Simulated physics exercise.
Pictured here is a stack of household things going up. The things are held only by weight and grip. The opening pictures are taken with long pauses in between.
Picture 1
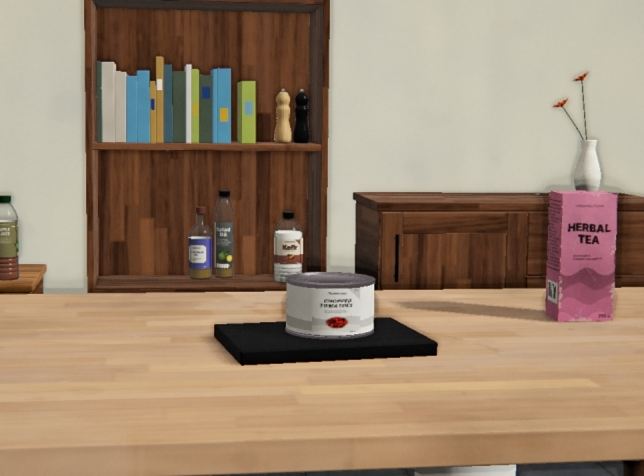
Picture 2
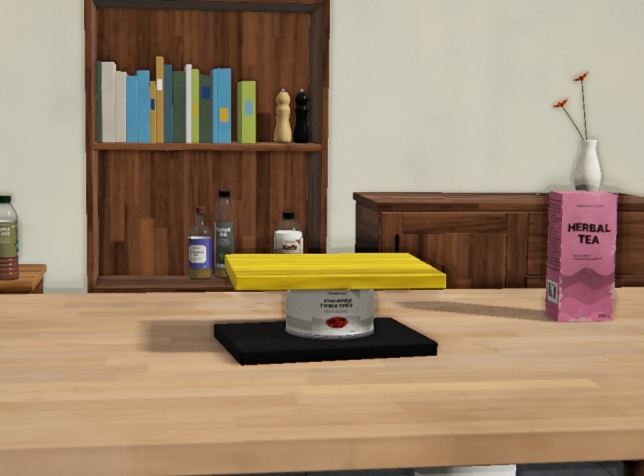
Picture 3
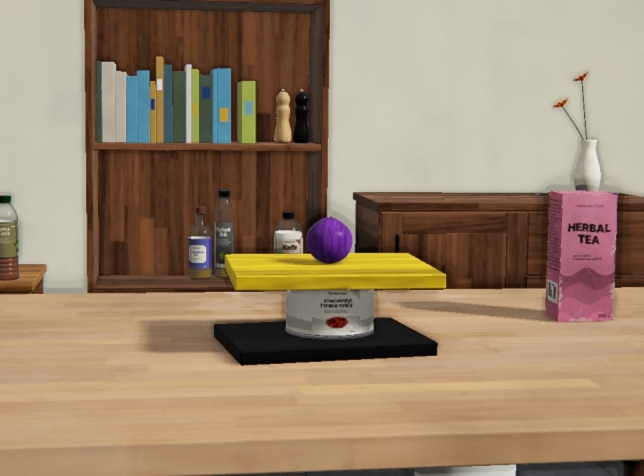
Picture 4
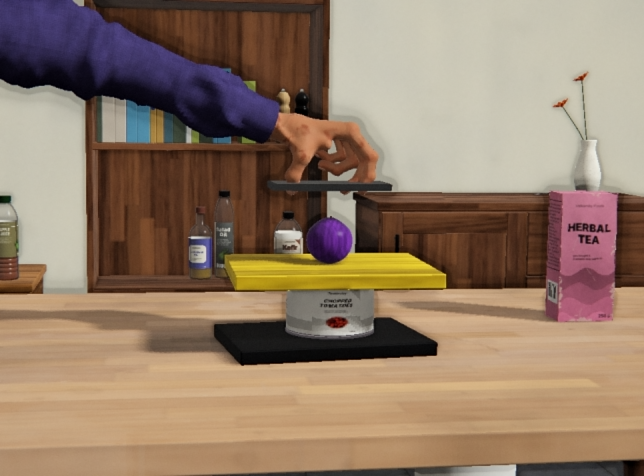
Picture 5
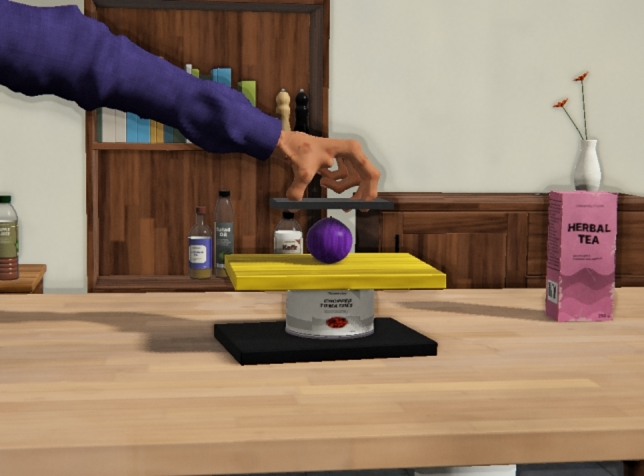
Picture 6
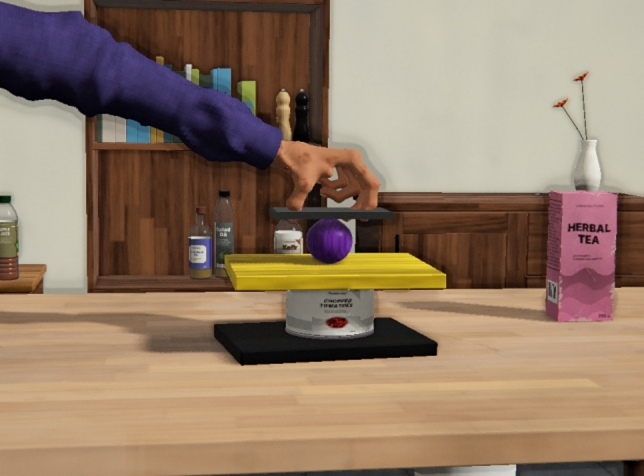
In a room with a dark wooden bookcase and sideboard against a pale wall, a light wooden table is seen straight on by a still camera. A white tub sits on a black board near the centre, with a pink carton to the right. A yellow board appears on the tub, then a purple ball on it, and a purple-sleeved hand from the left lowers a grey phone onto the ball, still gripping it.
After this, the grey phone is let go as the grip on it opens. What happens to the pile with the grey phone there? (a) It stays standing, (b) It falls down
It falls down.
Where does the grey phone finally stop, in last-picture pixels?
Near (528, 336).
Then, 0.80 s later than the last frame, grey phone tilted by 37° near (363, 227).
Then, 1.00 s later than the last frame, grey phone now fallen.
Then, 1.20 s later than the last frame, things are still on the move.
Then, 1.80 s later than the last frame, nothing new.
When it is over, fallen, grey phone; the other 5 as before. End places, in pixels of the last picture, grey phone near (528, 336). The pile loses its balance.
